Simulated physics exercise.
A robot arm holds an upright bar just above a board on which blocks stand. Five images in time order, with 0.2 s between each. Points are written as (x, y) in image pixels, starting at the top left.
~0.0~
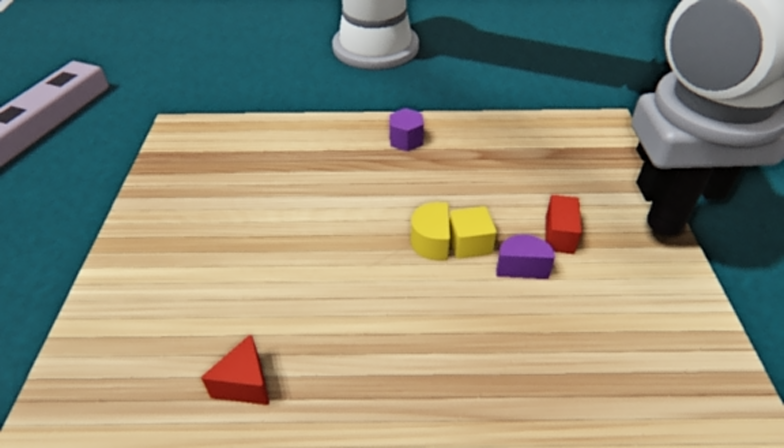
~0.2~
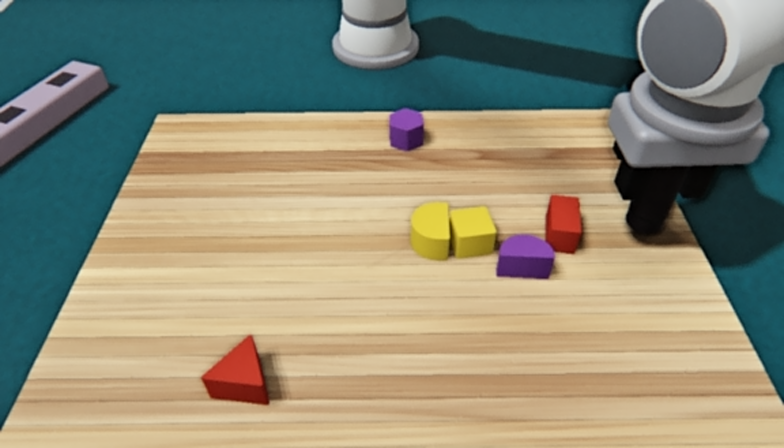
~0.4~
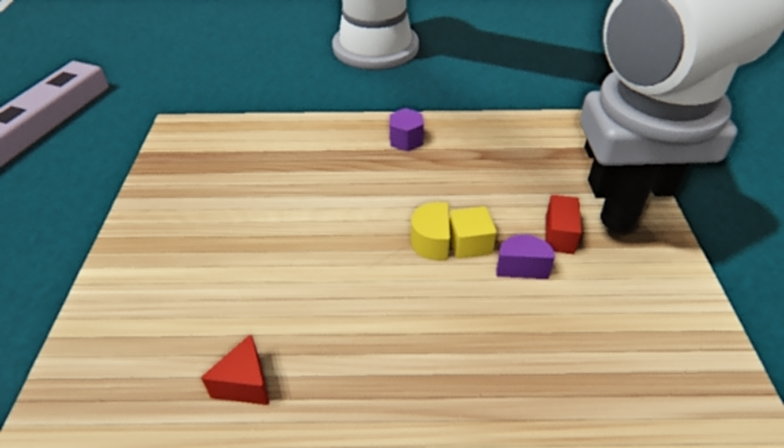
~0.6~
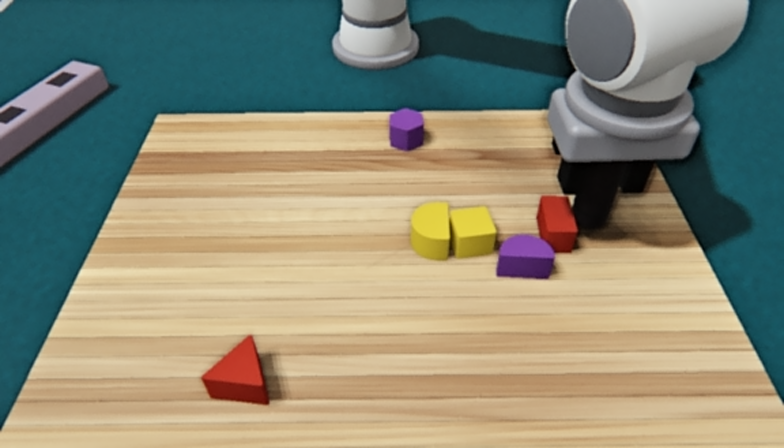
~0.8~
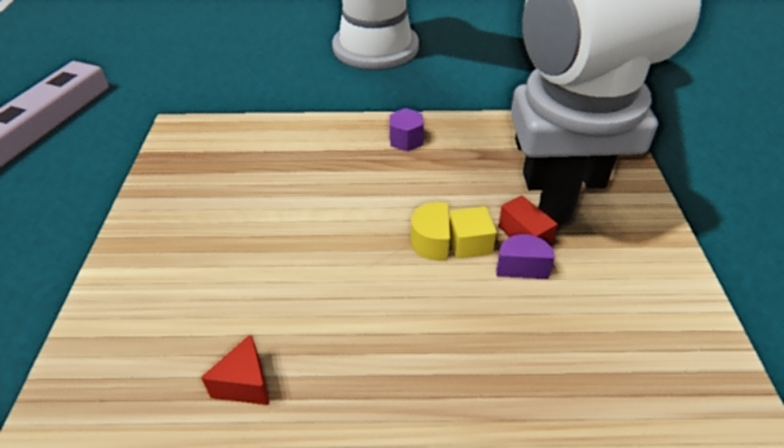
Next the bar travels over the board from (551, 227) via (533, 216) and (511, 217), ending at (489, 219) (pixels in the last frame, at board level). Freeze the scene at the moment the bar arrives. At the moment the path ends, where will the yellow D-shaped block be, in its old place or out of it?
That block will keep its spot.
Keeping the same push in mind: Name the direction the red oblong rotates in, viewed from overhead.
Verdict: Counterclockwise.
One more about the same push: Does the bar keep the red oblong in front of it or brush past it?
When the path ends, it will lie beside or behind the bar.
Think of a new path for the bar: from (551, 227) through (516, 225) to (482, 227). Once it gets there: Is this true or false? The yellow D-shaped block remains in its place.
That statement is not accurate.
On the path given first. Halfway along, bar at (524, 202); red oblong at (520, 214), turned 30° anticlockwise.
At the end, bar at (492, 205); yellow D-shaped block in place; yellow four-sided block at (468, 224); red oblong at (514, 219), turned 60° anticlockwise.
